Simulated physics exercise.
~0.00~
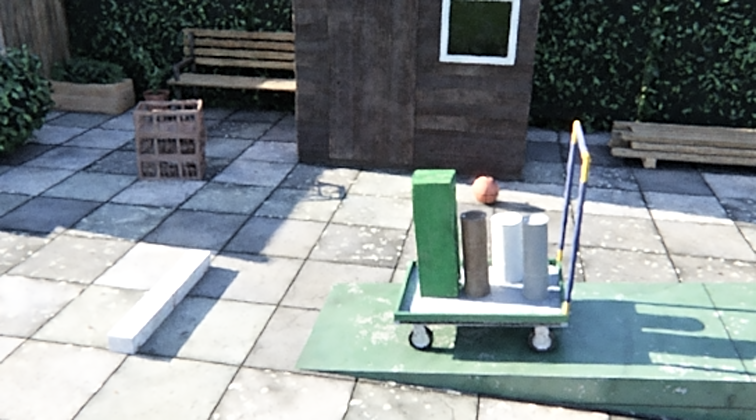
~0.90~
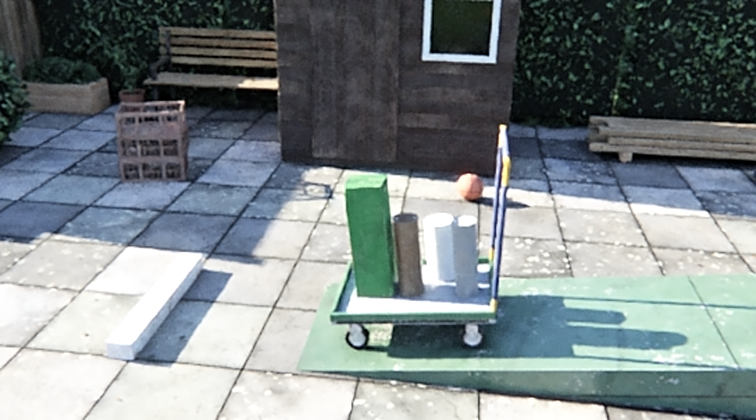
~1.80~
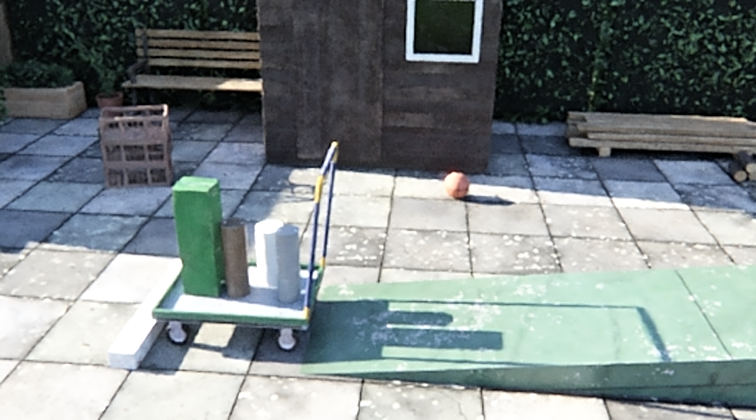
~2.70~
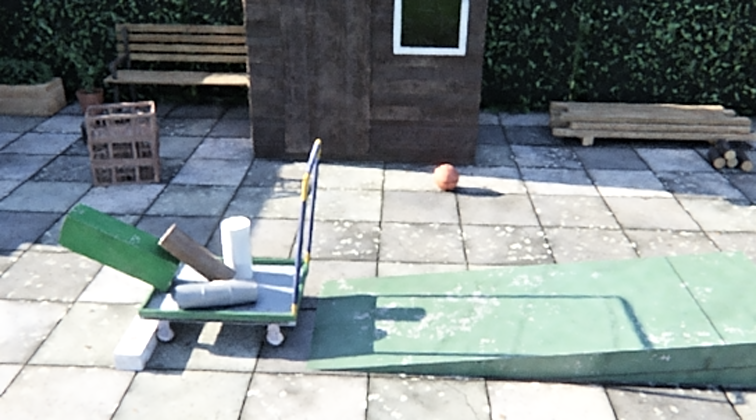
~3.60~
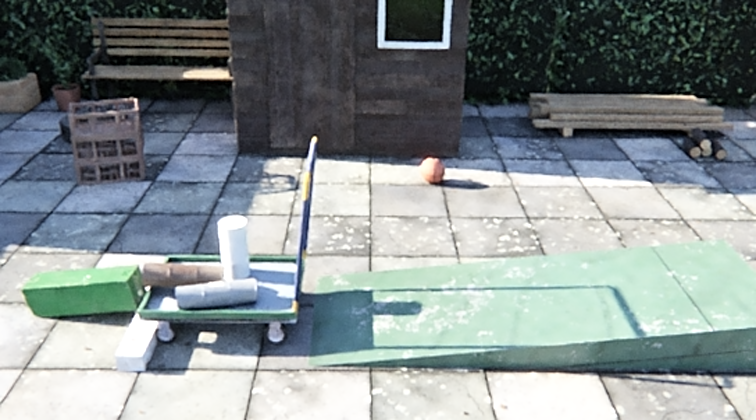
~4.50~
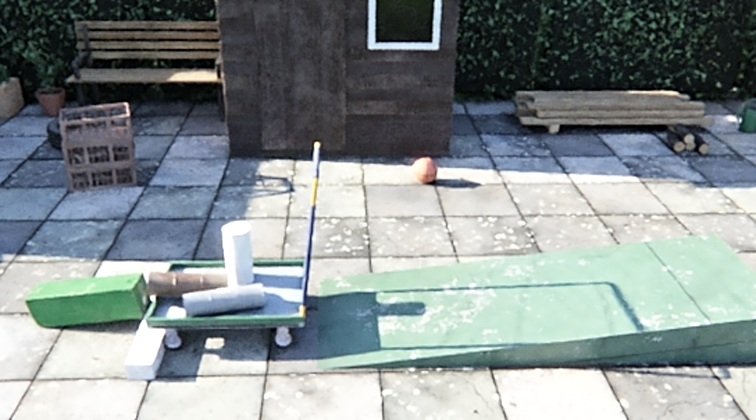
The clip shows a trolley carrying a green box and grey, brown and white canisters rolling left down a ramp to a kerb, where the box topples off onto the paving, the grey and brown canisters fall over on the deck, and the white one stays upright.
